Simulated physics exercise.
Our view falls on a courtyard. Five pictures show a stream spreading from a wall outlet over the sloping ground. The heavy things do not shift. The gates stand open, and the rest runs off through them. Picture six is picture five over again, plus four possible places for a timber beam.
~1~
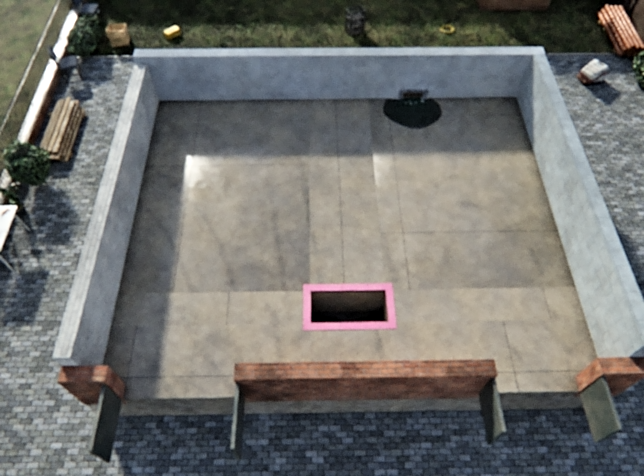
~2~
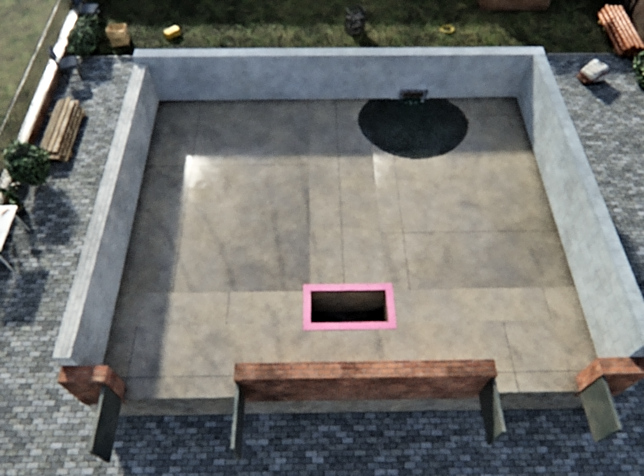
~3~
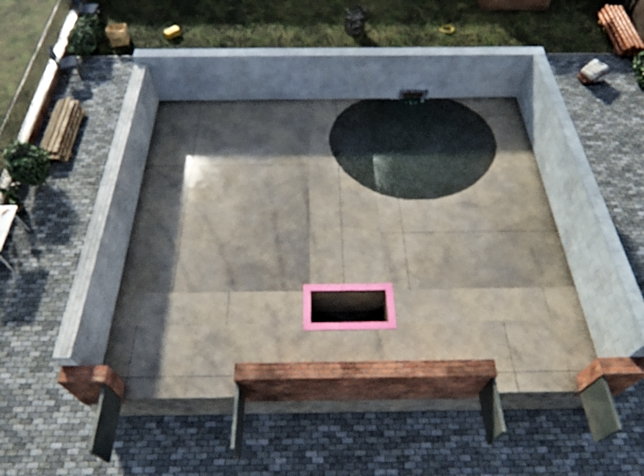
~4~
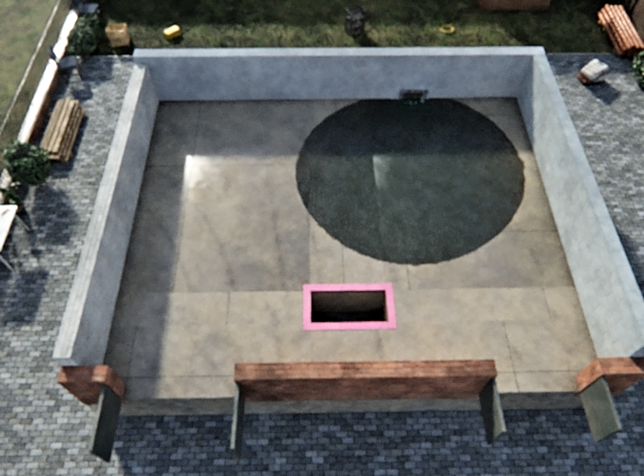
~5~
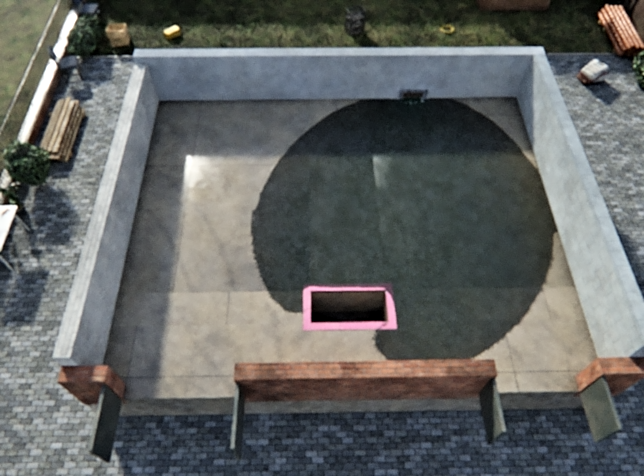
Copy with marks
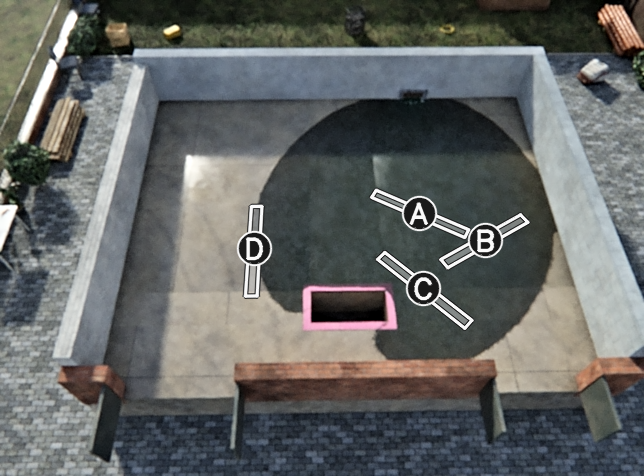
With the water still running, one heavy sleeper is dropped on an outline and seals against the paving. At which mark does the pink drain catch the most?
The answer is spot B.
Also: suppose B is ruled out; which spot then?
That would be D.
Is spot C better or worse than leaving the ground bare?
Spot C is worse.
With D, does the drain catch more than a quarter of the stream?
Yes, it does.
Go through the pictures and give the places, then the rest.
In the first picture, outfall at (413, 94); pink drain at (349, 306); open gate at (184, 383); open gate at (528, 377); front seen at (425, 123), 2 % of the ground wet; pink drain still dry.
In the second picture, front seen at (398, 153), 6 % of the ground wet; pink drain still dry.
In the third picture, front seen at (404, 195), 14 % of the ground wet; pink drain still dry.
In the fourth picture, front seen at (361, 251), 27 % of the ground wet; pink drain still dry.
In the fifth picture, front seen at (477, 337), 44 % of the ground wet; pink drain taking water.
On the marked copy, A from (373, 193) to (466, 233); B from (444, 263) to (524, 218); C from (381, 255) to (468, 324); D from (251, 296) to (256, 206).
If A is chosen, about 19 % of the stream goes into the pink drain, about 79 % out by the gates.
If B is chosen, about 57 % of the stream goes into the pink drain, about 42 % out by the gates.
If C is chosen, about 27 % of the stream goes into the pink drain, about 71 % out by the gates.
If D is chosen, about 42 % of the stream goes into the pink drain, about 56 % out by the gates.
